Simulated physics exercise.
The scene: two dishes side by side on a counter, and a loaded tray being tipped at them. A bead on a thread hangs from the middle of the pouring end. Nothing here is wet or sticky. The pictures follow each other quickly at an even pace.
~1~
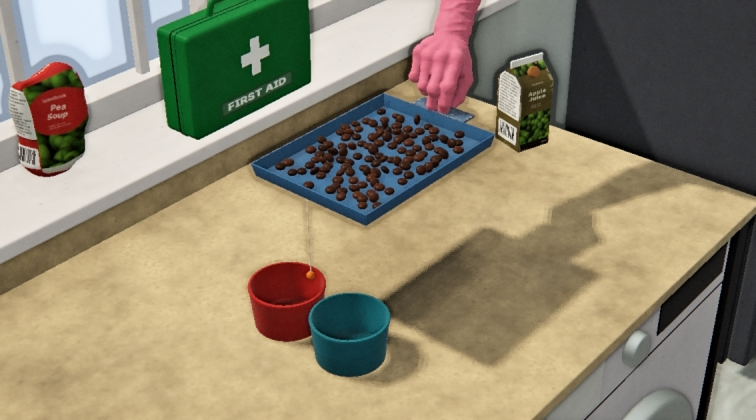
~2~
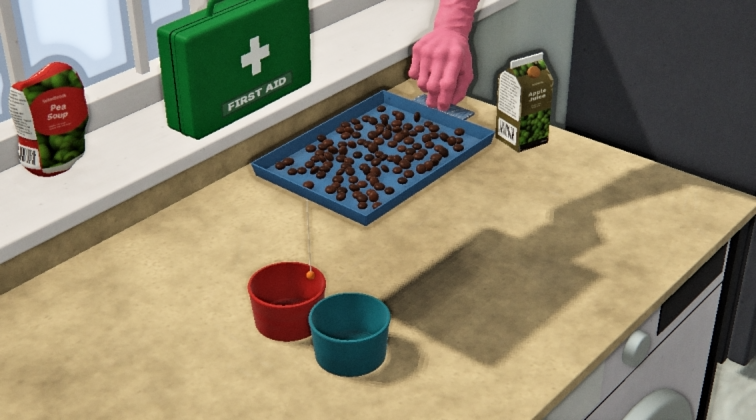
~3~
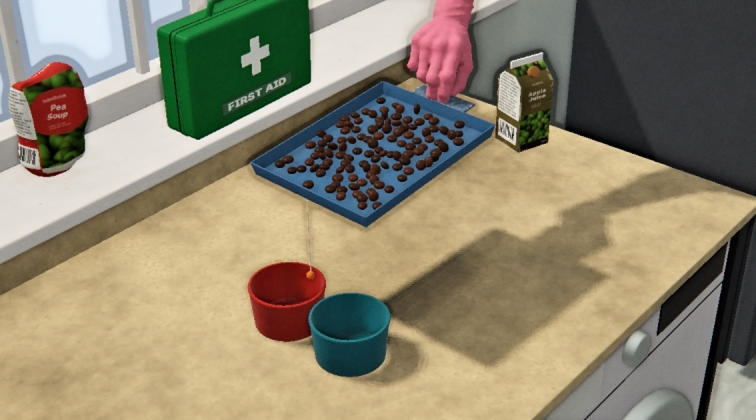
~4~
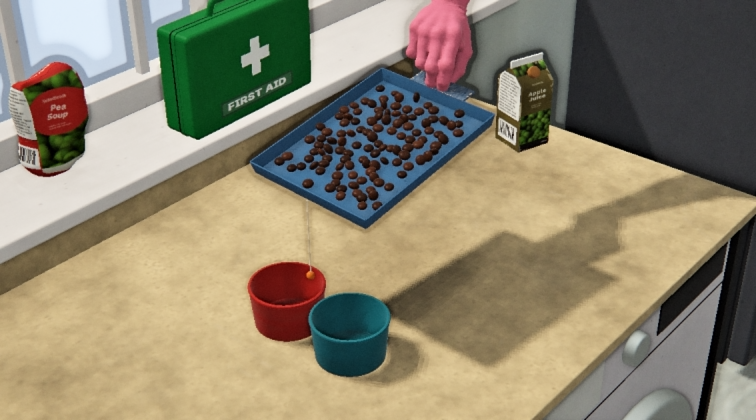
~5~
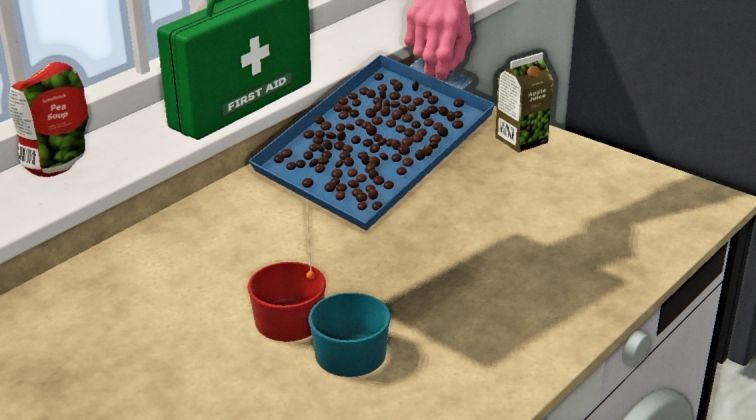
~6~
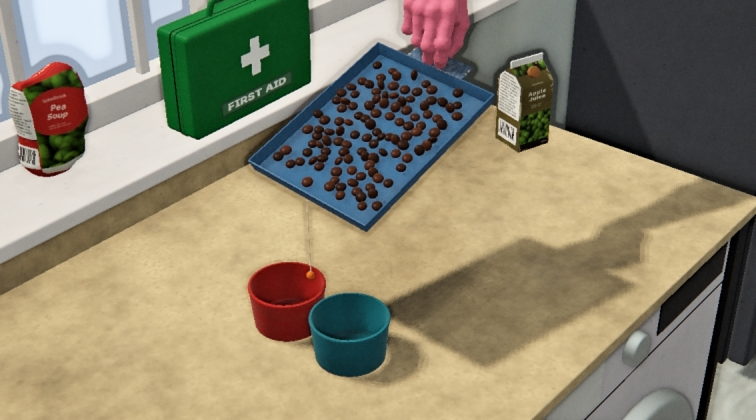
On a kitchen counter, a pink-gloved hand raises the back of a blue tray of brown pieces behind red and teal dishes.
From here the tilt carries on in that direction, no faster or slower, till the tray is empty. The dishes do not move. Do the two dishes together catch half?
The two hold the larger part of the load.
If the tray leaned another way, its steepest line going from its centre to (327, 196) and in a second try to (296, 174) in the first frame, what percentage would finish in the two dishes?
Roughly 50 per cent, and 30 per cent.
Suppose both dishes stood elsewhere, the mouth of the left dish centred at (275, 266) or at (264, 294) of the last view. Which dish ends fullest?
First the right one, then the right-hand dish.
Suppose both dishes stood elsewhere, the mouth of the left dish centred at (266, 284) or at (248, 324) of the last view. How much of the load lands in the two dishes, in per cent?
The first gives 70 %, the second 20 %.
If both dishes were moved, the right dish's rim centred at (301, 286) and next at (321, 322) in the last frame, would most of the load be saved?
In turn: Under half; over half.
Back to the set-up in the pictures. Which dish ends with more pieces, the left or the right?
It is the dish on the right.
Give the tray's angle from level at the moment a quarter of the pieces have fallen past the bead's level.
Roughly 80°.
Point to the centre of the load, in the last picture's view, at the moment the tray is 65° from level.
Roughly at (339, 194).
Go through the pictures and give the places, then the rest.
Corners of the pouring end (255, 163) and (366, 213), level; middle of the load (379, 156), flat chocolate drops; left dish (261, 316); right dish (324, 351); bead on its thread (311, 275), in the first frame.
Corners of the pouring end (255, 163) and (366, 213), level; middle of the load (379, 155), in the second frame.
Corners of the pouring end (255, 162) and (365, 215), tipped barely, lowest at the right corner; middle of the load (379, 150), in the third frame.
Corners of the pouring end (254, 161) and (365, 217), tipped a little, lowest at the right corner; middle of the load (379, 144), in the fourth frame.
Corners of the pouring end (253, 160) and (365, 220), tipped a little, lowest at the right corner; middle of the load (378, 138), in the fifth frame.
Corners of the pouring end (252, 160) and (365, 222), tipped clearly, lowest at the right corner; middle of the load (377, 132); left dish (261, 316); right dish (324, 351), in the sixth frame.
Just after the last frame, tray tipped steeply; almost all on the tray; just a few in the air.
A moment on, tray tipped past a quarter turn; about a tenth on the tray; roughly half in the right dish; roughly a quarter outside both; roughly a quarter in the air.
Further on, tray tipped past a quarter turn; roughly two thirds in the right dish; just a few in the left dish; roughly a third outside both.
When it is over, tray tipped past a quarter turn; roughly two thirds in the right dish; just a few in the left dish; roughly a third outside both.
